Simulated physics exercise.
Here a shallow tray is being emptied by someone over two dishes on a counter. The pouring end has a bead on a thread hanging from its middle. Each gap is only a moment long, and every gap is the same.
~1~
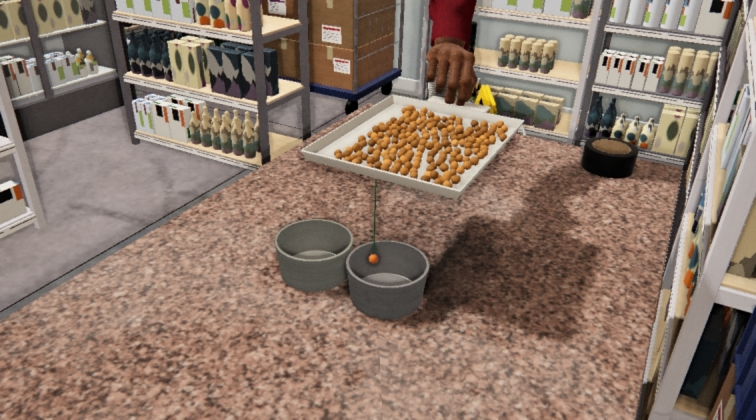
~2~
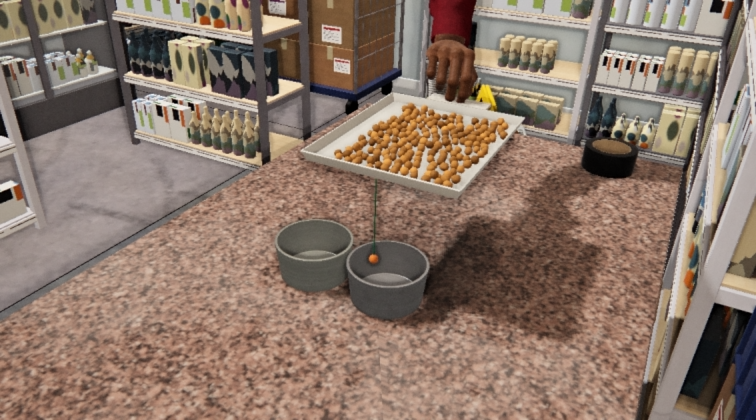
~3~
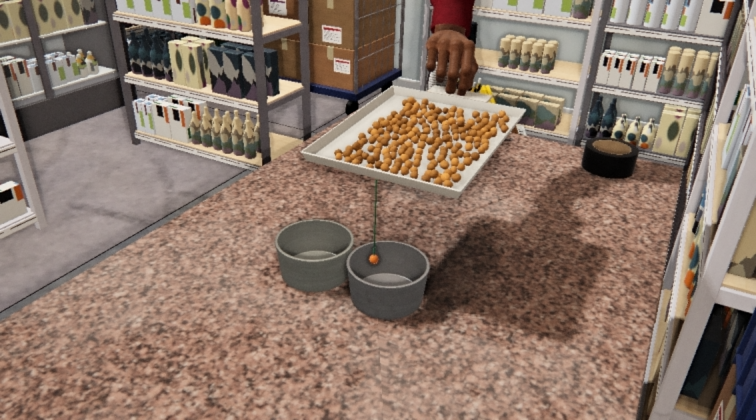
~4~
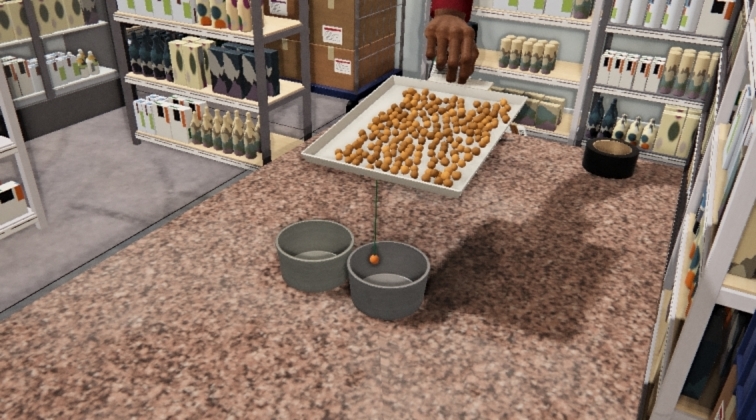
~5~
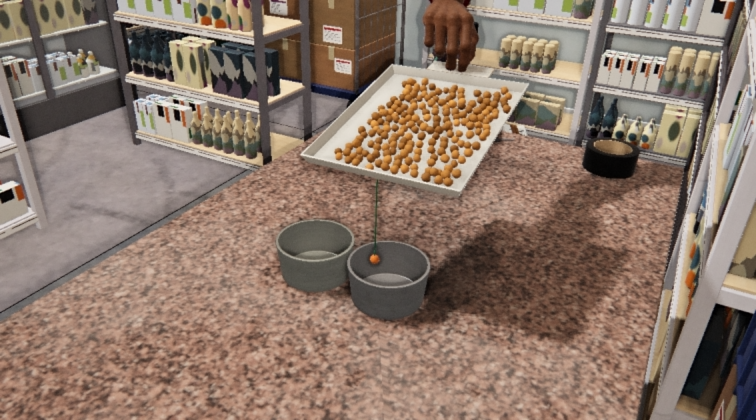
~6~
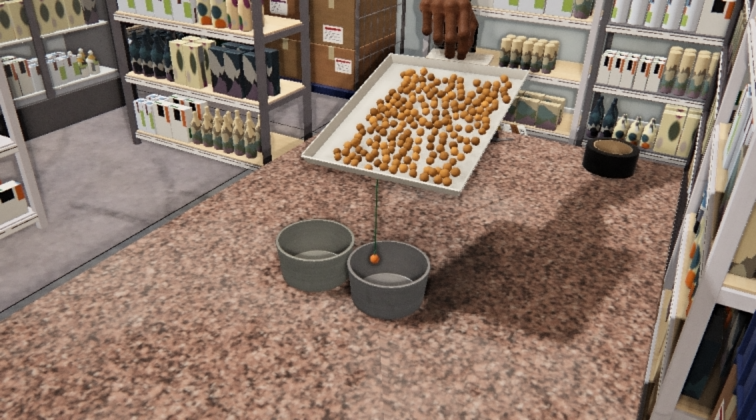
A hand raising the far side of a shallow tray of roasted chickpeas above two grey dishes on a speckled counter.
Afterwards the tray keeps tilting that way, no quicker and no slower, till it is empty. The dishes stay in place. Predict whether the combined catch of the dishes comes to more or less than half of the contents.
The combined catch is less than half.
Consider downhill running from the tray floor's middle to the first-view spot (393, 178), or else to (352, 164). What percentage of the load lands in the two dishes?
0 %, give or take, and then 40 %.
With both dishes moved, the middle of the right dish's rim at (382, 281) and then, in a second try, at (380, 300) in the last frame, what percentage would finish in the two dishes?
It works out to 60 percent and then 90 percent.
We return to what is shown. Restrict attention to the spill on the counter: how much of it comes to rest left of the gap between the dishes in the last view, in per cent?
Looks like close to 60 per cent of it.
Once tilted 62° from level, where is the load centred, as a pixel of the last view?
(375, 148).
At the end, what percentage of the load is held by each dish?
In the left dish you'd find about 10 % of the load, and in the right dish about 0 %.
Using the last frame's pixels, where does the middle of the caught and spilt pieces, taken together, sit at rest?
Near (327, 328).
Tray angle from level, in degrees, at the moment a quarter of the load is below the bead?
It sits at roughly 85°.
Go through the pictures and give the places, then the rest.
The first picture shows corners of the pouring end at (307, 150) and (457, 188), level; middle of the load at (424, 143), roasted chickpeas; left dish at (293, 271); right dish at (368, 297); bead on its thread at (374, 259).
The second picture shows corners of the pouring end at (307, 150) and (458, 188), level; middle of the load at (424, 142).
The third picture shows corners of the pouring end at (307, 151) and (458, 188), tipped barely, lowest at the left corner; middle of the load at (424, 138).
The fourth picture shows corners of the pouring end at (307, 152) and (458, 188), tipped a little, lowest at the left corner; middle of the load at (425, 133).
The fifth picture shows corners of the pouring end at (306, 153) and (458, 187), tipped a little, lowest at the left corner; middle of the load at (425, 127).
The sixth picture shows corners of the pouring end at (306, 154) and (457, 187), tipped clearly, lowest at the left corner; middle of the load at (423, 122); left dish at (294, 271); right dish at (369, 298).
Soon, tray tipped steeply; nearly all on the tray; a stray few outside both; a small part in the air.
A while on, tray tipped past a quarter turn; a small part on the tray; a stray few in the right dish; a stray few in the left dish; about two thirds outside both; about a quarter in the air.
Towards the end, tray tipped past a quarter turn; a stray few in the right dish; a small part in the left dish; nearly all outside both.
Finally, tray tipped past a quarter turn; a stray few in the right dish; a small part in the left dish; nearly all outside both.
